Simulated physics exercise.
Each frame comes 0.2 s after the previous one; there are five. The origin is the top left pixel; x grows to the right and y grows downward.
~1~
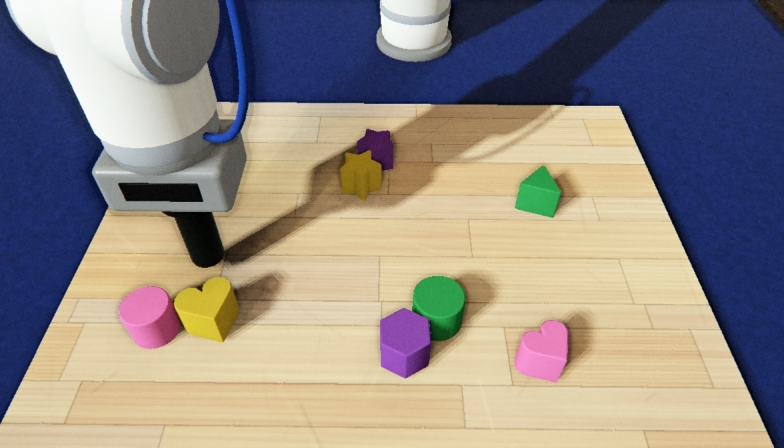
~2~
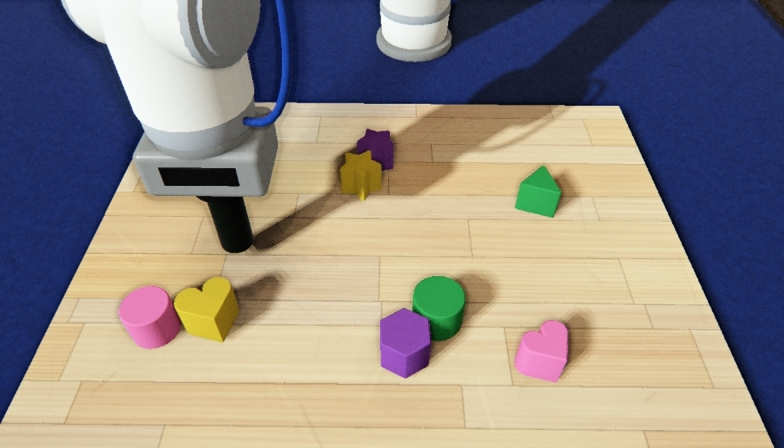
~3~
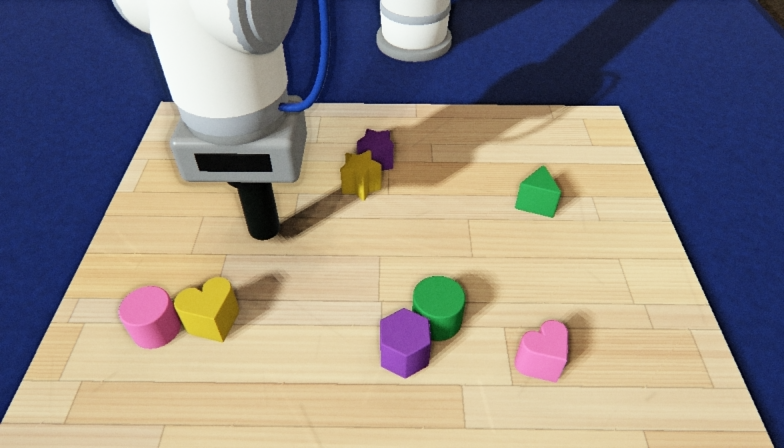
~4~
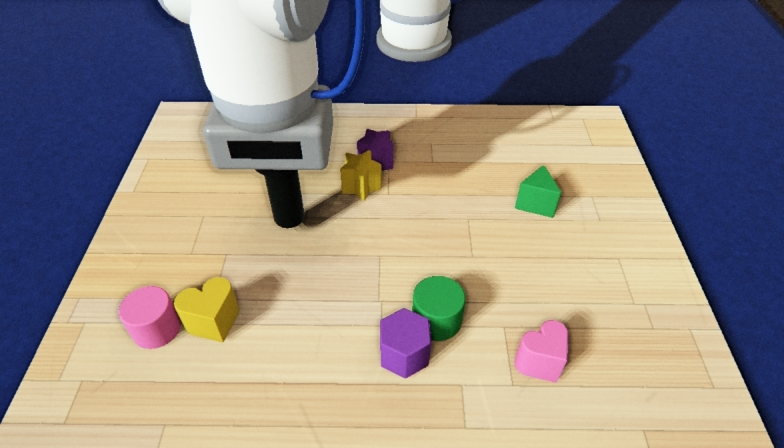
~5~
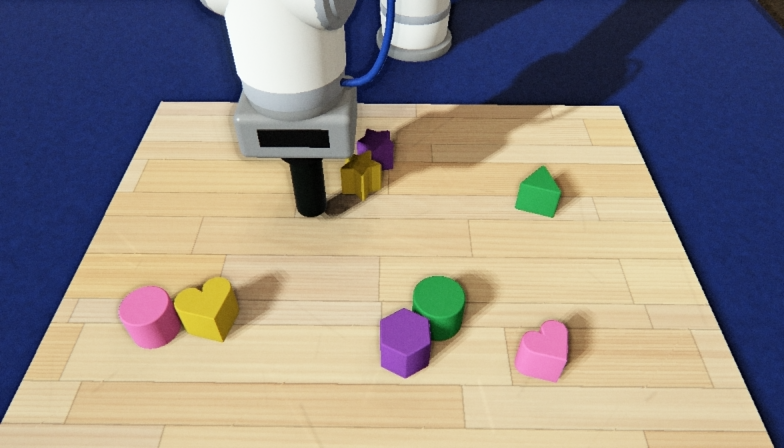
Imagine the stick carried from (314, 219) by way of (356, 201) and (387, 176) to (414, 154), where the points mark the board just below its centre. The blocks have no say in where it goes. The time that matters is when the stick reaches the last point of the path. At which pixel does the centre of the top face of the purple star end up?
Answer: (381, 111).
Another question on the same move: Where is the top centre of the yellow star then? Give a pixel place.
The spot you're after is about (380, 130) in the image.
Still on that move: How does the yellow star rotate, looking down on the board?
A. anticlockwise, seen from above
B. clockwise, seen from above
A - anticlockwise, seen from above.
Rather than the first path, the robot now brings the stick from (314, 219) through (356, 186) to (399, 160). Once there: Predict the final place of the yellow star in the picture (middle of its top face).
I'd expect the centre of its top face to be at (421, 125).
What follows on the original path. One third of the way, stick (356, 190); yellow star (363, 158), turned 10° anticlockwise.
Two thirds of the way, stick (387, 165); yellow star (375, 136), turned 55° anticlockwise; purple star (385, 118), turned 20° clockwise.
At the end, stick (415, 142); yellow star (380, 130), turned 95° anticlockwise; purple star (381, 111), turned 30° clockwise.
